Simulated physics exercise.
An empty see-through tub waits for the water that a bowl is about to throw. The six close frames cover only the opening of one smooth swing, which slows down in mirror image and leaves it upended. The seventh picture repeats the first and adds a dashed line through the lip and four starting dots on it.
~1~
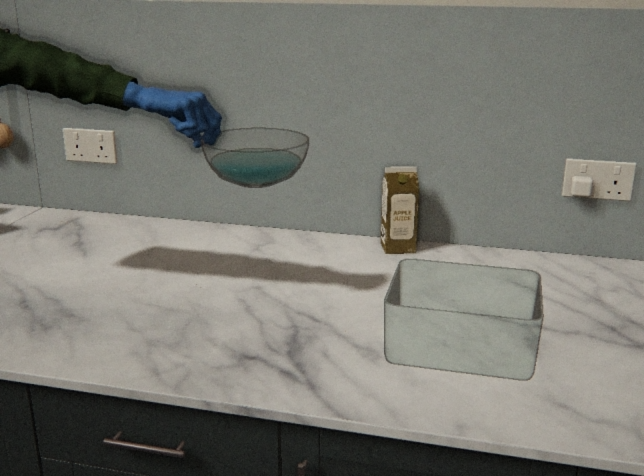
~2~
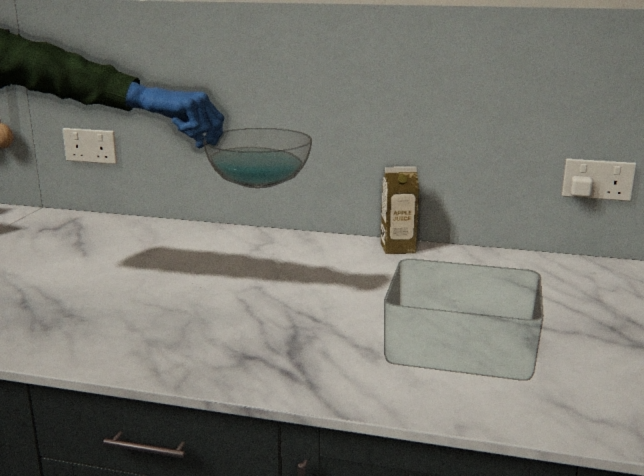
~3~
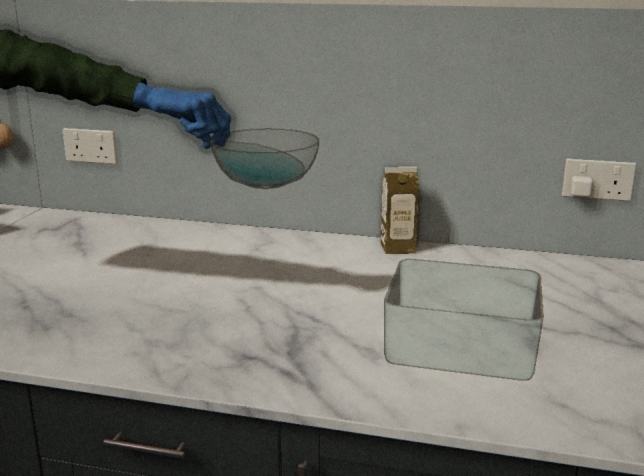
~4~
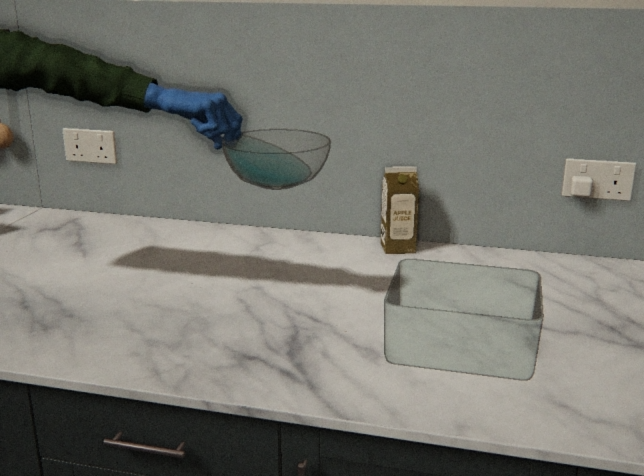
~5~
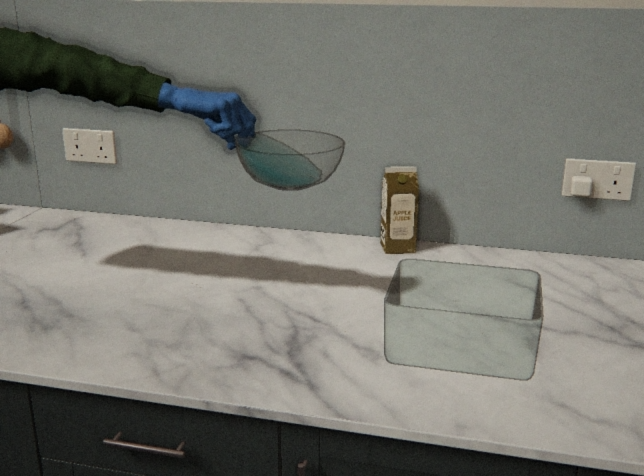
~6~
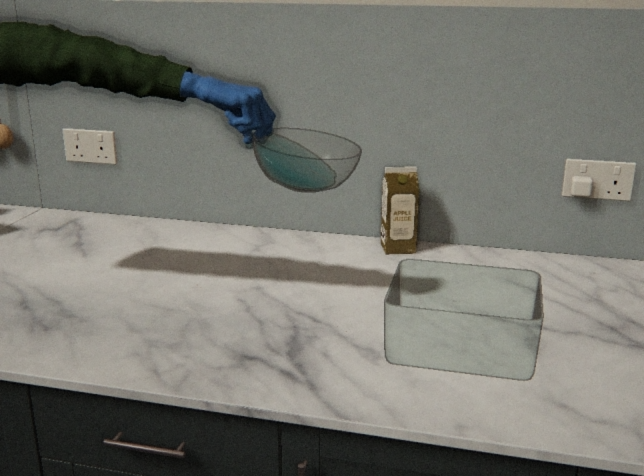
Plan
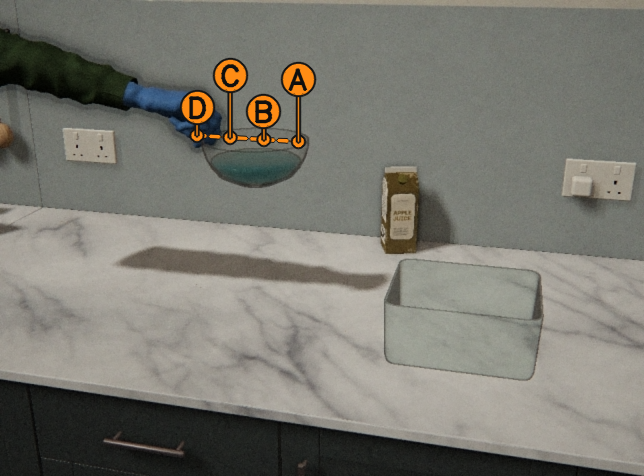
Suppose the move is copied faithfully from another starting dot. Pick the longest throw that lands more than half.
Place B.
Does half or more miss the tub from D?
Yes, that goes wrong.
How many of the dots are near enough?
Two of them.
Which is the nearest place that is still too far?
Here it is place C.
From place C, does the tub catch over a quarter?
Yes.
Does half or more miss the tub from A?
No.
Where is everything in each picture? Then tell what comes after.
Upright, lip at (306, 142); tub from (384, 360) to (534, 379); nothing has left yet.
Upright, lip at (308, 142); nothing has left yet.
Upright, lip at (316, 142); nothing has left yet.
Upright, lip at (328, 143); nothing has left yet.
Upright, lip at (342, 145); water is over the rim, down to (238, 138).
Tipped about 8°, lip at (359, 152); water is over the rim, down to (251, 145).
On the marked copy, A at (298, 141); B at (263, 139); C at (230, 137); D at (197, 135).
For place A, about 83 % lands in the tub, 14 % falls short and 3 % goes beside or beyond.
For place B, about 64 % lands in the tub, 29 % falls short and 7 % goes beside or beyond.
For place C, about 35 % lands in the tub, 60 % falls short and 5 % goes beside or beyond.
For place D, about 6 % lands in the tub, 92 % falls short.
